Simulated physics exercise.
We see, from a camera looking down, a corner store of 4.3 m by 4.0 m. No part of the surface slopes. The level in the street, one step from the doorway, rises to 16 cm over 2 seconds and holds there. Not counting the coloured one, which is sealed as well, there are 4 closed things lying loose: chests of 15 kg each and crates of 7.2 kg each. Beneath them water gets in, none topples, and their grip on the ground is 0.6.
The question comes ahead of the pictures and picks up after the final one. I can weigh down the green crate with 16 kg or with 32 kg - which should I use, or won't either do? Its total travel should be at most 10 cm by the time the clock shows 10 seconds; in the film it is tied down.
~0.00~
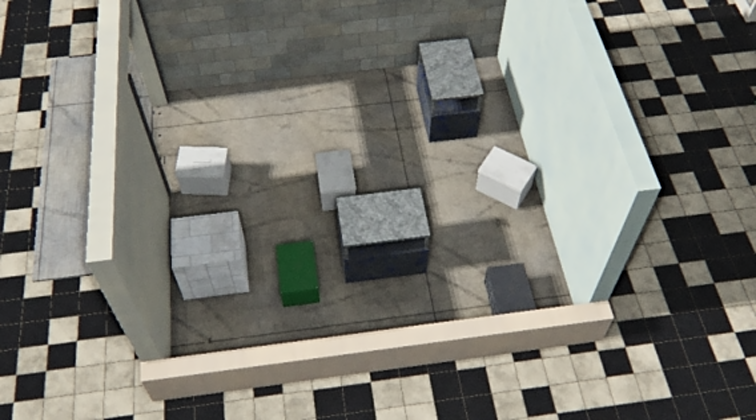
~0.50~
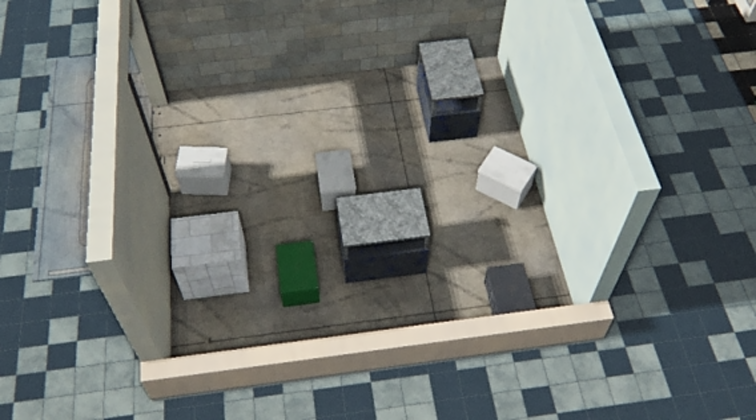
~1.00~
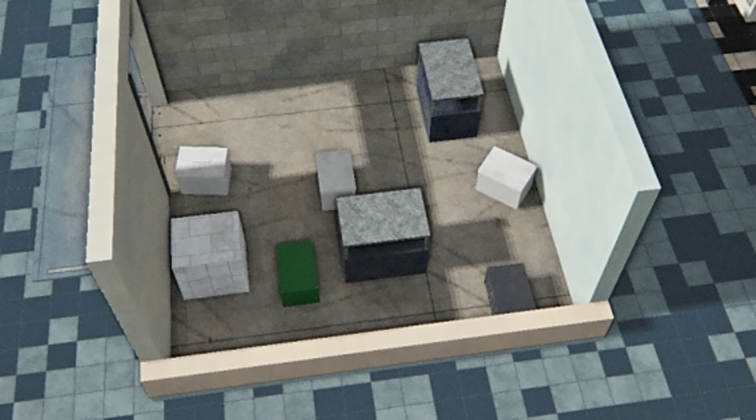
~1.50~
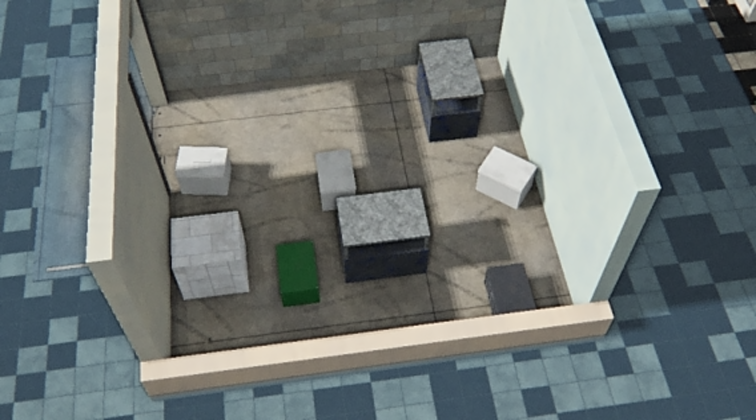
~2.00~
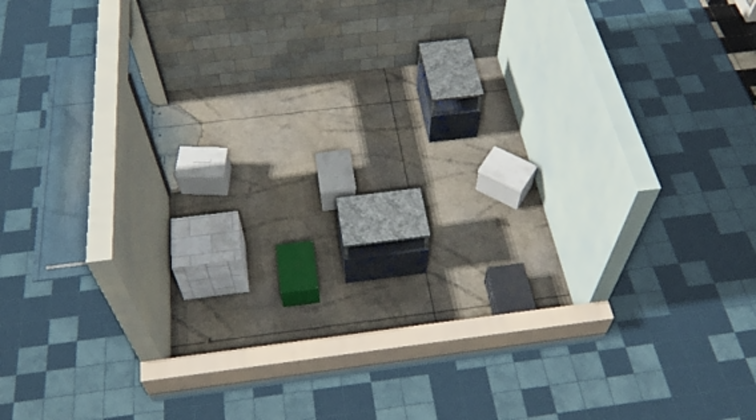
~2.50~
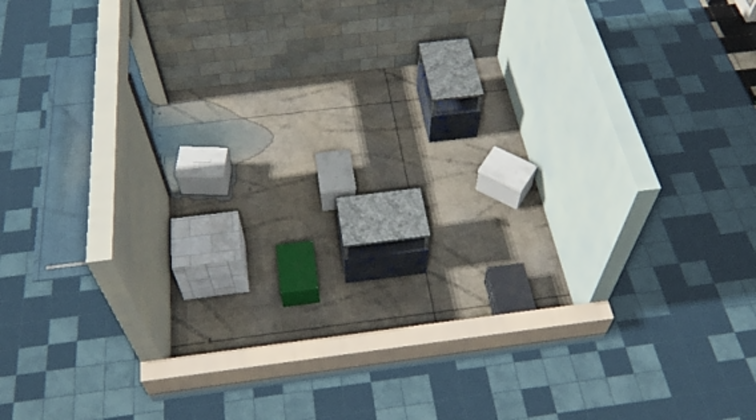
Go with the lighter one.
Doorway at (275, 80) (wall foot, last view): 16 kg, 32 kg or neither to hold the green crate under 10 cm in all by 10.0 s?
Under that setup, the heavy option is needed.
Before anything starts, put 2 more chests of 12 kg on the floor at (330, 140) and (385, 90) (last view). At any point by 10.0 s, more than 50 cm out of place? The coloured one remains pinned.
The first comes out above the threshold, the second below the threshold.
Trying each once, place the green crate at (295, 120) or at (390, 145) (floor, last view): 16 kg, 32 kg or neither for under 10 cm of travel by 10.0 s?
Well, at the first spot you need the heavier weight, and at the second you need the heavier weight.
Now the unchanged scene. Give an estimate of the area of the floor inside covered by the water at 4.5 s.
Somewhere about 7.5 m2, give or take.
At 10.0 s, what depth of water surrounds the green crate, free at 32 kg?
Something like 4 centimetres.
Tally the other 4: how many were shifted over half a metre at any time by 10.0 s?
Count: 0.
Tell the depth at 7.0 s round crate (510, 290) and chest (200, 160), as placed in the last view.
Around 1 cm and 4 cm.
After 3.5 s the green crate would be 0 cm from its start with 16 kg and 0 cm from its start with 32 kg; 0 cm of water round it then.
After 4.5 s the green crate would be 0 cm from its start with 16 kg and 0 cm from its start with 32 kg; 0 cm of water round it then.
After 7.0 s the green crate would be 0 cm from its start with 16 kg and 0 cm from its start with 32 kg; 1 cm of water round it then.
After 10.0 s the green crate would be 0 cm from its start with 16 kg and 0 cm from its start with 32 kg; 4 cm of water round it then.
